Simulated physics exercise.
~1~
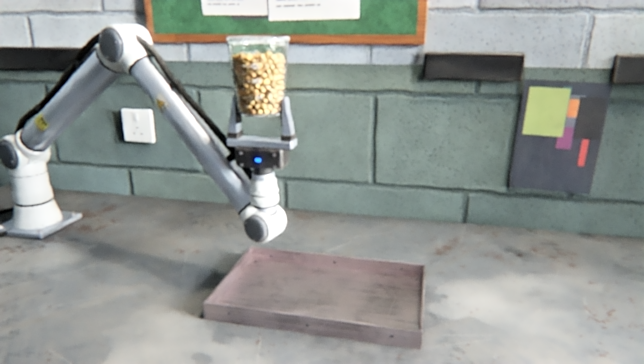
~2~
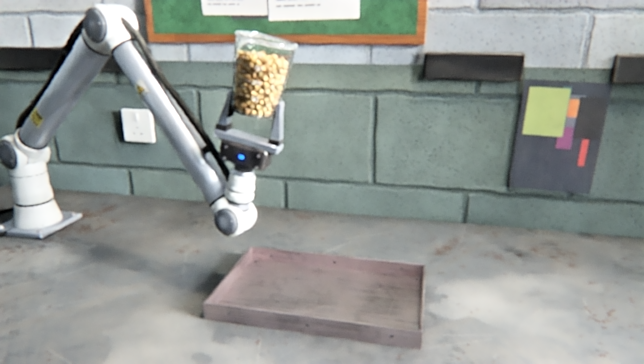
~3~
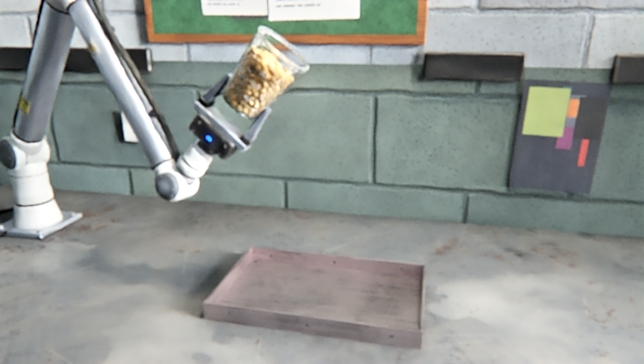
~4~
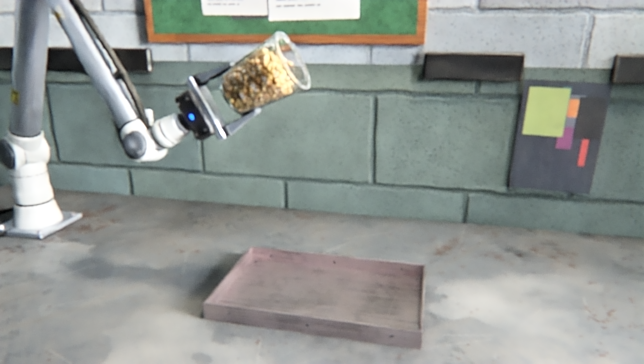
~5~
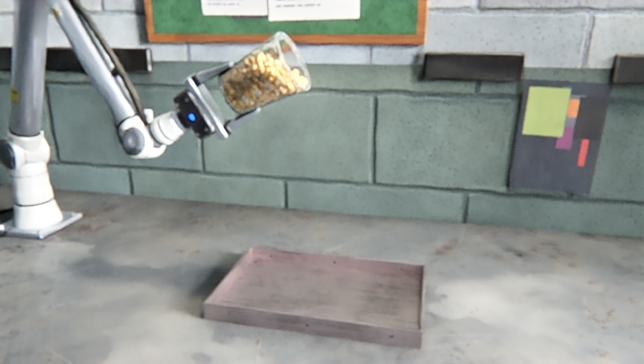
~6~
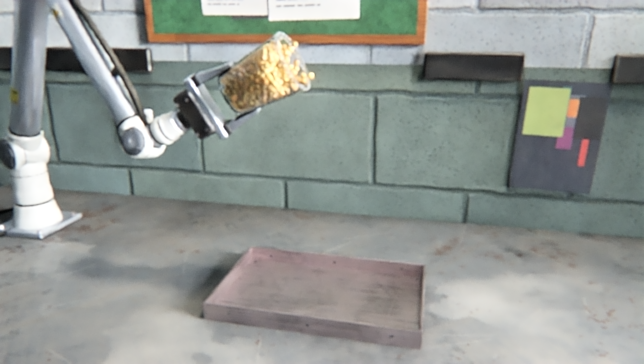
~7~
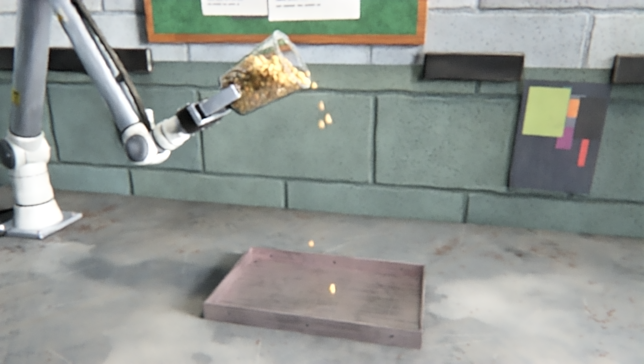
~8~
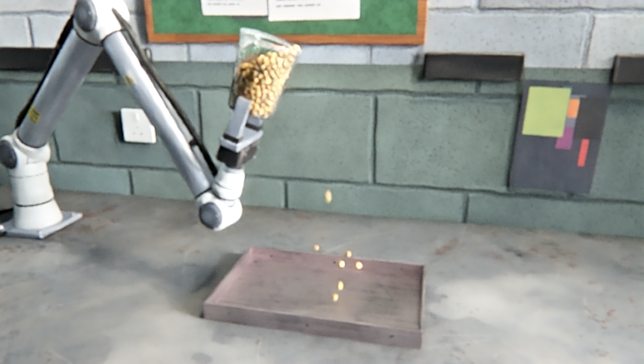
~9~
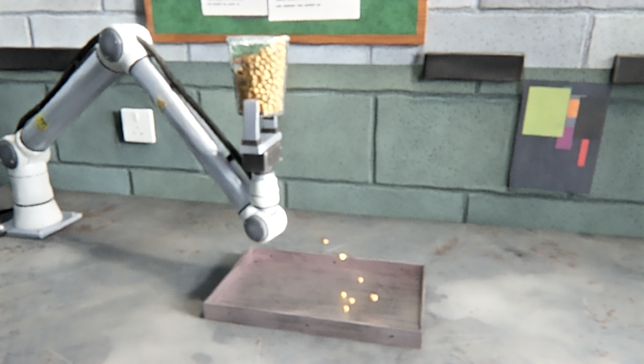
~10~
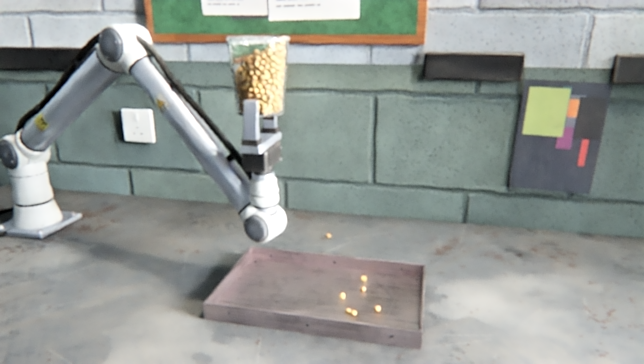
We see a robot arm tilt a clear tumbler of dried chickpeas rightward above a shallow tray and roll it, spilling a few pieces, then return it upright, still nearly full, with several chickpeas lying in the tray and one on the table behind it.
